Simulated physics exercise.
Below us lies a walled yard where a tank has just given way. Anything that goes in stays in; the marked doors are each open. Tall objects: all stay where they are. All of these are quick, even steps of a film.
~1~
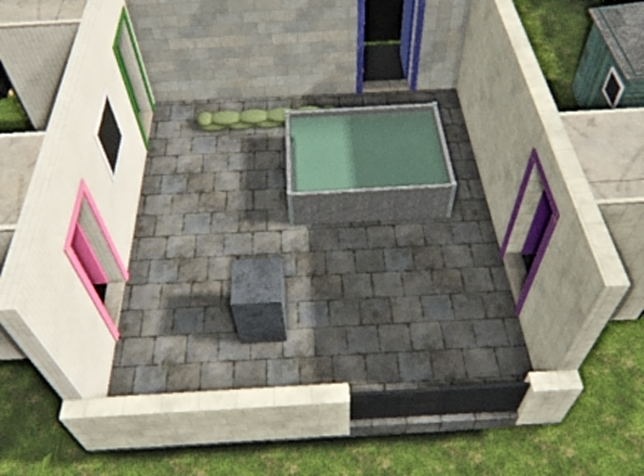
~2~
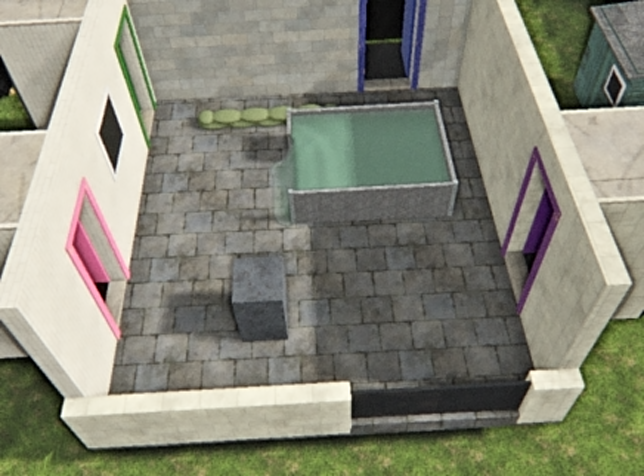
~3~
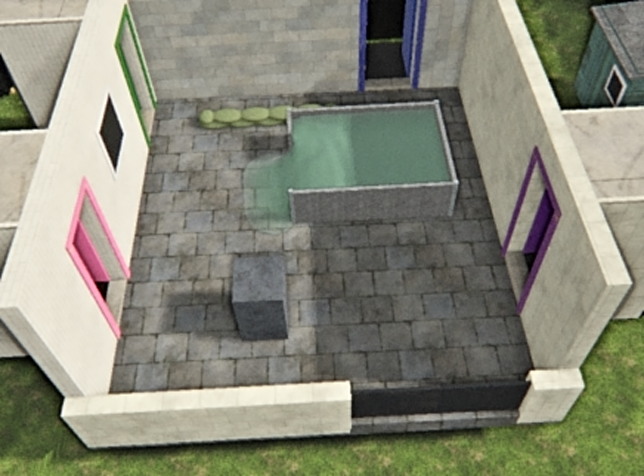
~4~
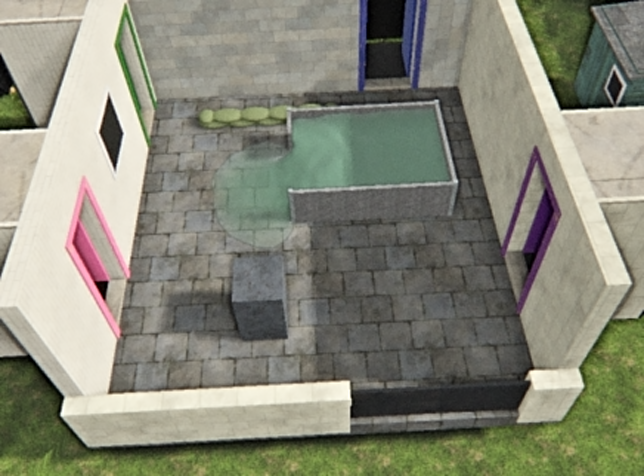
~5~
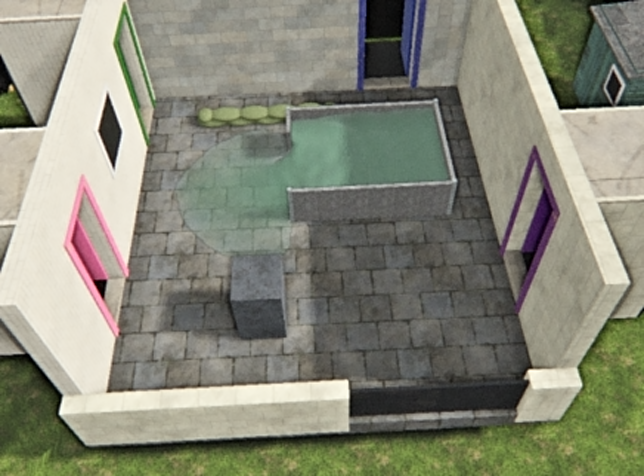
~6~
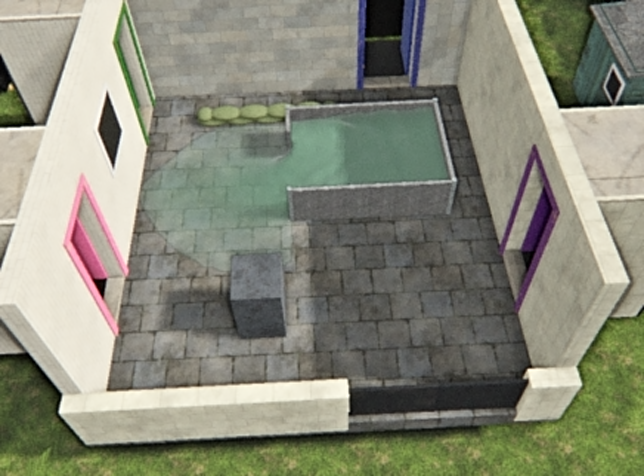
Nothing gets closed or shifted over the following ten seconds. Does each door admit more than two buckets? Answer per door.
The green door: It does; the purple door: It does not; the pink door: It does; the blue door: It does not.
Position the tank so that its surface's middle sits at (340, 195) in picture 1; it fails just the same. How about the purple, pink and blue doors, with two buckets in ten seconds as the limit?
Well, the purple door remains below, the pink door tops the threshold, and the blue door remains below.
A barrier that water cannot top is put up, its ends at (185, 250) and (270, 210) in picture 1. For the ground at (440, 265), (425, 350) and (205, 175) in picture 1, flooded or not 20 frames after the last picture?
In order: Untouched, soaked, soaked.
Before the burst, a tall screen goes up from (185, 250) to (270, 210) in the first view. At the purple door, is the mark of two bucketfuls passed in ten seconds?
Short version: The purple door does not reach it.
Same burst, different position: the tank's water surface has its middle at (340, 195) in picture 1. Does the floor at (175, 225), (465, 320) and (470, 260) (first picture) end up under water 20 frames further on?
Check in sequence: Soaked through, still parched, still parched.
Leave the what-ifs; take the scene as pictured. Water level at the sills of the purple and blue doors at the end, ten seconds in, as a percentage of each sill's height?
In order: Roughly 80 % and 70 %.
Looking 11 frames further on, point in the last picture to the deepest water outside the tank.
Estimated pixel: (138, 205).
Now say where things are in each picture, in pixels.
The first picture shows still water in the tank at (366, 150).
In the second picture, the front is at (281, 162), out from the gap at (294, 181).
In the third picture, the front is at (257, 161), out from the gap at (294, 183).
In the fourth picture, the front is at (218, 177), out from the gap at (294, 184).
In the fifth picture, water pours out at (293, 183) and has run to (181, 185).
In the sixth picture, the front is at (148, 186), out from the gap at (293, 182).
A moment on, water covers 30 % of the floor; the green door wet at the sill, nothing in, the purple door not reached, the pink door wet at the sill, nothing in, the blue door not reached.
Next, water covers 35 % of the floor; the green door under two buckets in, the purple door not reached, the pink door under two buckets in, the blue door not reached.
Then, water covers 50 % of the floor; the green door over two buckets in, the purple door not reached, the pink door over two buckets in, the blue door not reached.
Later, water covers 80 % of the floor; the green door far over two buckets in, the purple door wet at the sill, nothing in, the pink door far over two buckets in, the blue door wet at the sill, nothing in.
In the end, water covers 95 % of the floor; the green door far over two buckets in, the purple door wet at the sill, nothing in, the pink door far over two buckets in, the blue door wet at the sill, nothing in.
